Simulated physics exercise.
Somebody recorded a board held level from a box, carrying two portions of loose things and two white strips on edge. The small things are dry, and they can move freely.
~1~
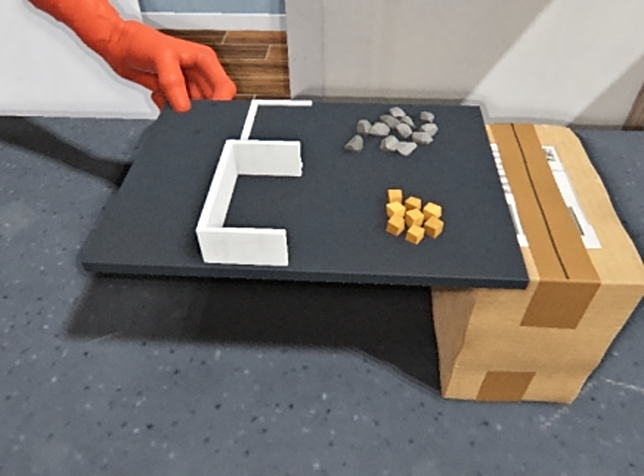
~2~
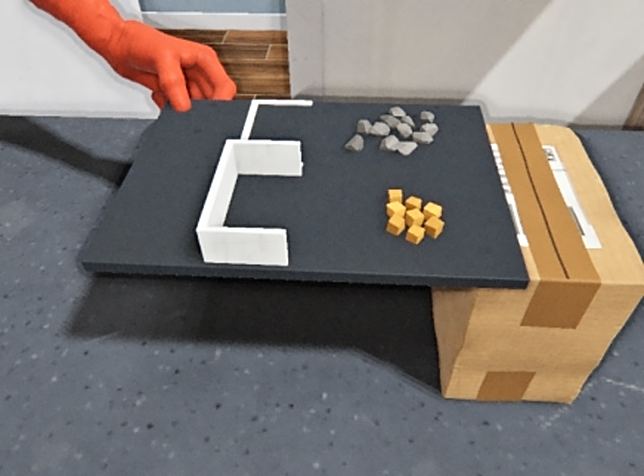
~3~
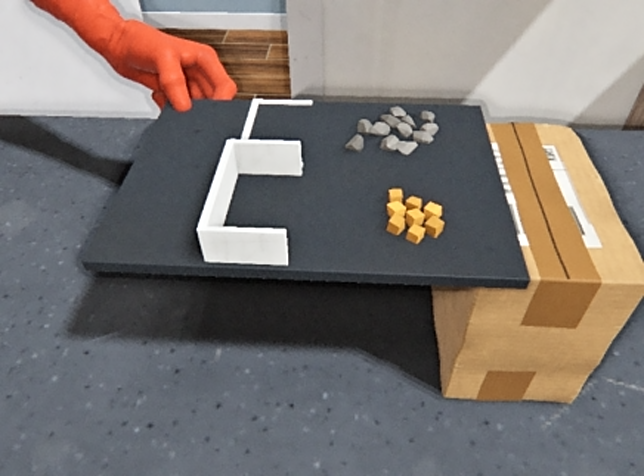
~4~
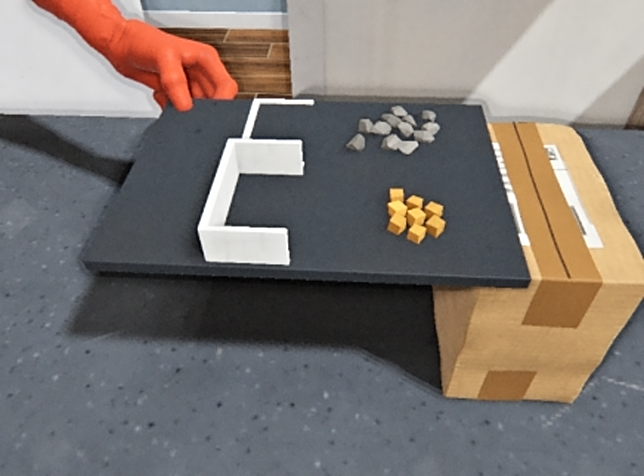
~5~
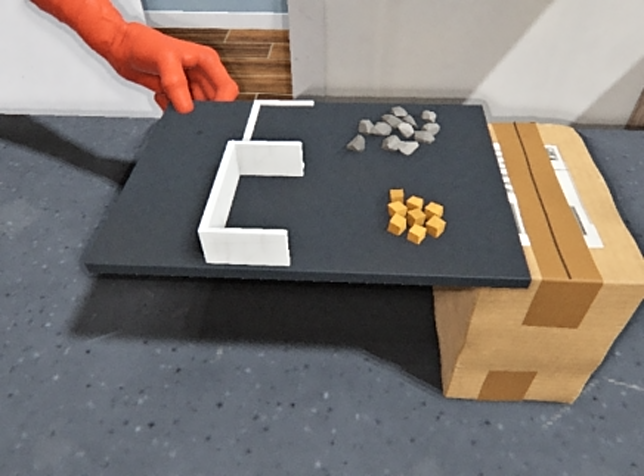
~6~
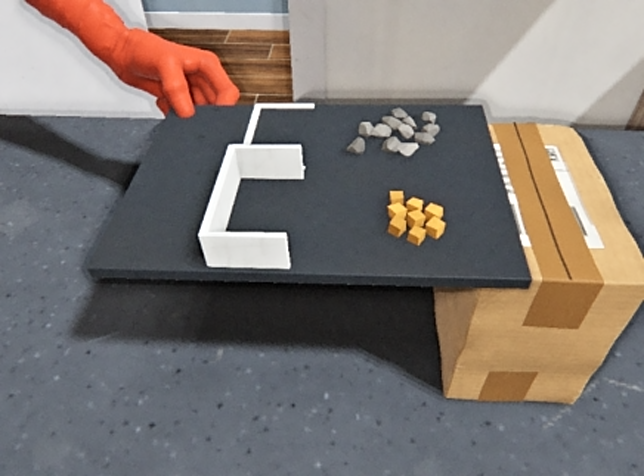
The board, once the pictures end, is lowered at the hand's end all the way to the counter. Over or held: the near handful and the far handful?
Recorded - near handful retained by bar; far handful beyond bar.
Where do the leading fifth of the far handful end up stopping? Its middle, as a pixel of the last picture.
Centre at approx. (151, 268) px.
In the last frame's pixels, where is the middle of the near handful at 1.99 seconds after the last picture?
Its centre is at about (281, 299).
Then, 1.06 s after the last picture, board sloping at 20°; near handful where it was; far handful where it was.
Then, 1.99 s after the last picture, board sloping at 36°; near handful has reached its bar; far handful most past its bar.
Then, 2.78 s after the last picture, board resting at 39°; near handful has reached its bar; far handful nearly all past its bar.
At rest, board resting at 39°; near handful gathered behind its bar; far handful nearly all past its bar.
